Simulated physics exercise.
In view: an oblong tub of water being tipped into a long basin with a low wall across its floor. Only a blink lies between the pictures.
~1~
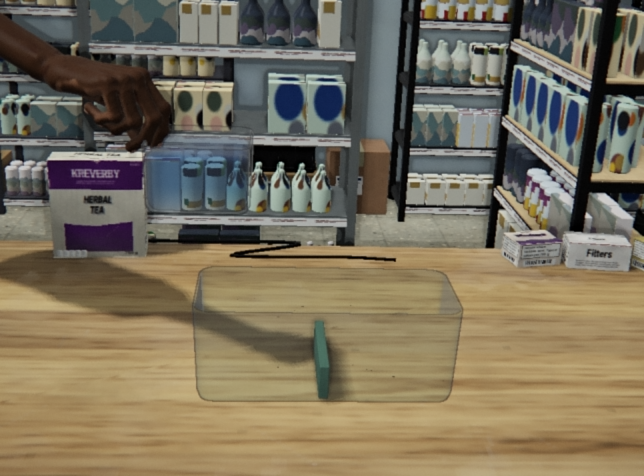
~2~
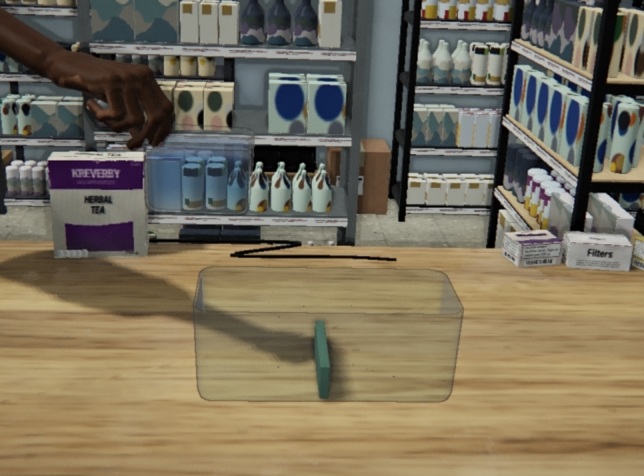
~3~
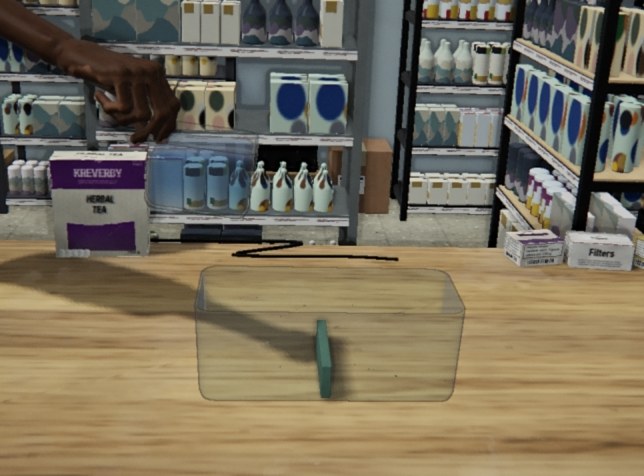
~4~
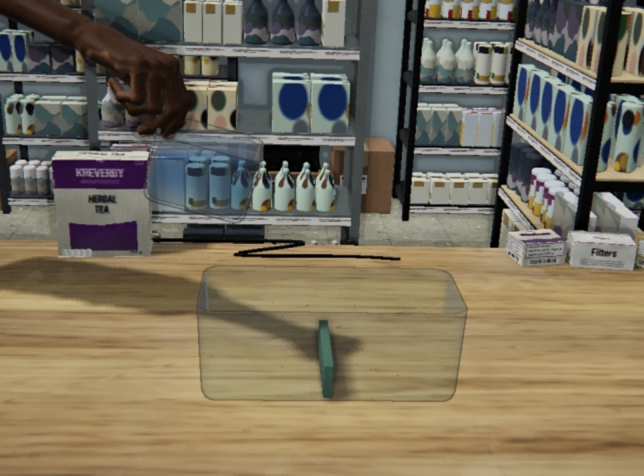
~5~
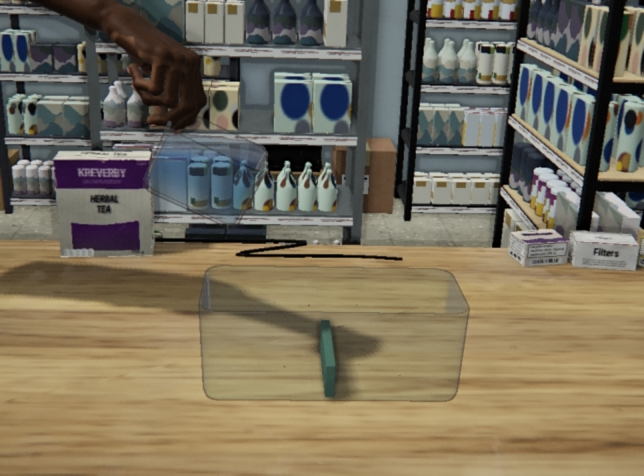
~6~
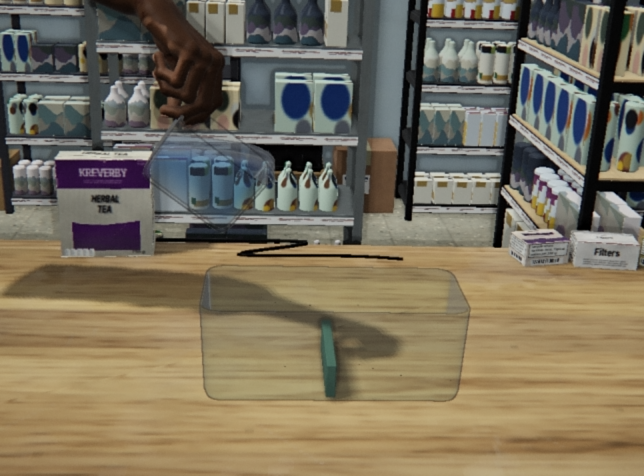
The video shows a hand above a wooden counter, beside a herbal tea box, moving right as a clear container tilts gradually down to the right behind a transparent basin with a low green divider inside.
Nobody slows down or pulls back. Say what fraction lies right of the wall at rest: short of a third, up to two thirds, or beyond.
The share right of the wall is under a third.
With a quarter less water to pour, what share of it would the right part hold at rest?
About 10 per cent.
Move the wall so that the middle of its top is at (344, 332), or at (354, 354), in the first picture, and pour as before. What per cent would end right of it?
About 5 and 25 per cent.
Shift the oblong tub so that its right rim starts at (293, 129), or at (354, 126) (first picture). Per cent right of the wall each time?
Near 65 % and 80 %.
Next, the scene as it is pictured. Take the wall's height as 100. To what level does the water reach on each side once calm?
Near 60 on the left, 20 on the right.
A moment on, the tilt is 108° and 19 per cent is still to pour, 25 is left of the wall and 10 right of it.
Next, the tilt is 118° and 1 per cent is still to pour, 70 is left of the wall and 17 right of it.
Then the tilt is 118° and 0 per cent is still to pour, 70 is left of the wall and 22 right of it.
Later the tilt is 118° and 0 per cent is still to pour, 70 is left of the wall and 23 right of it.
Finally, 70 per cent lies left of the wall, 23 right of it and 7 outside.
